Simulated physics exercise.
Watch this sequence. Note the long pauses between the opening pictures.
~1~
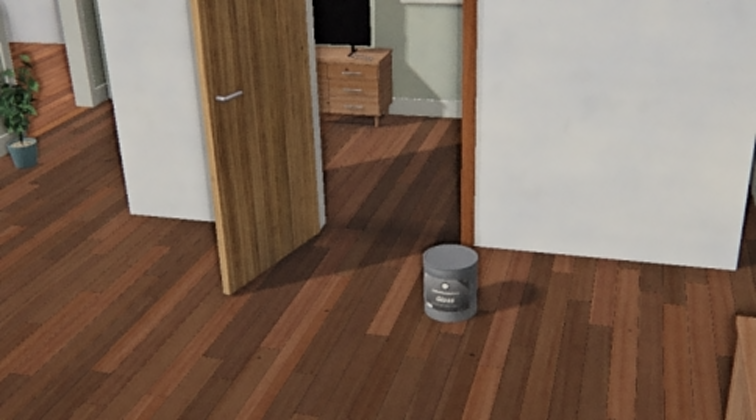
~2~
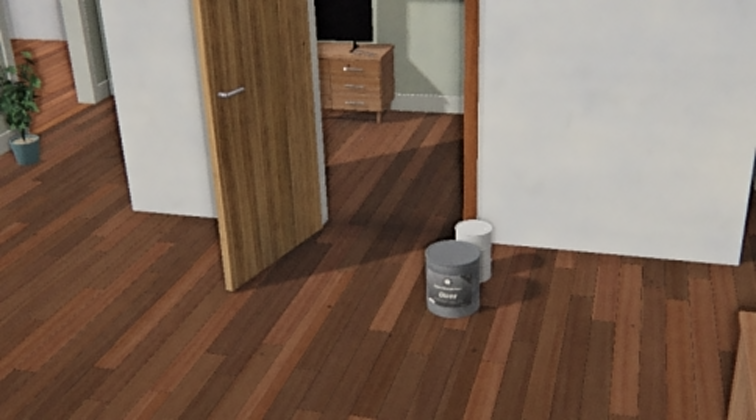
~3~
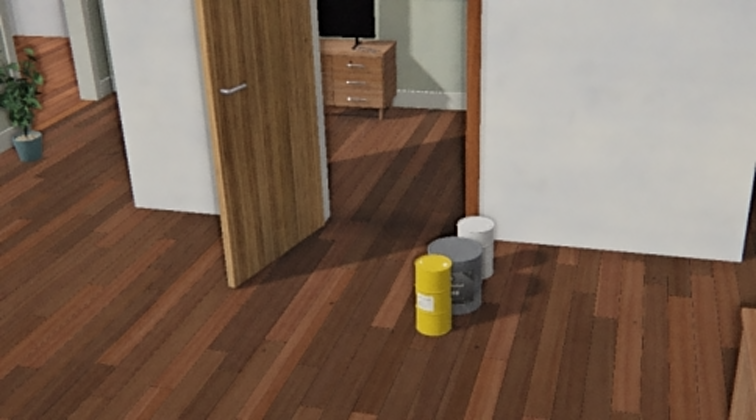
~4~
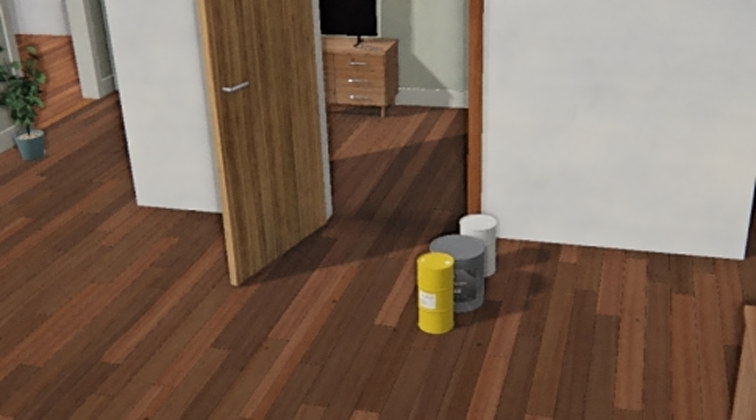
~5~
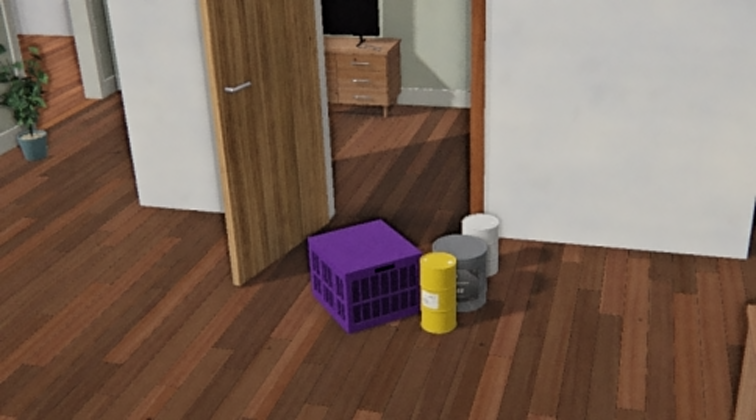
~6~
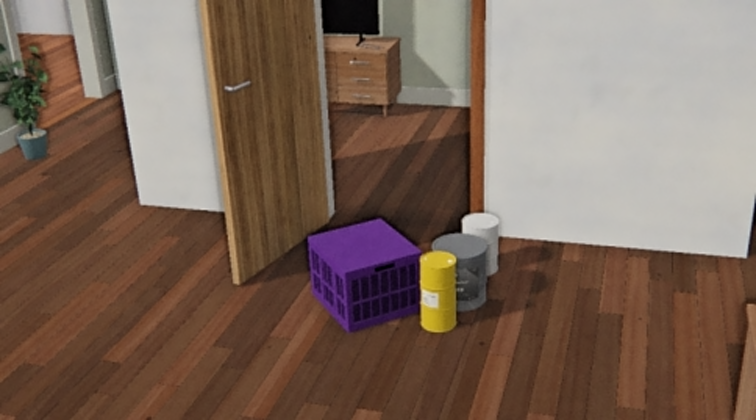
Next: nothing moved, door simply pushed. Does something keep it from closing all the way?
Yes, it stays partly open.
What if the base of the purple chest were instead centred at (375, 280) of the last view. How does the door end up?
Well, then the door stays ajar.
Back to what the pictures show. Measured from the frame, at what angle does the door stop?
About 75°.
Then, 0.30 s past the last view, open by 98°.
Then, 0.50 s past the last view, open by 85°.
Then, 0.70 s past the last view, open by 76°; purple chest displaced a little near (369, 274).
Finally, open by 76°; all 4 still in place. Final places as the last picture's camera would see them, purple chest near (370, 274).
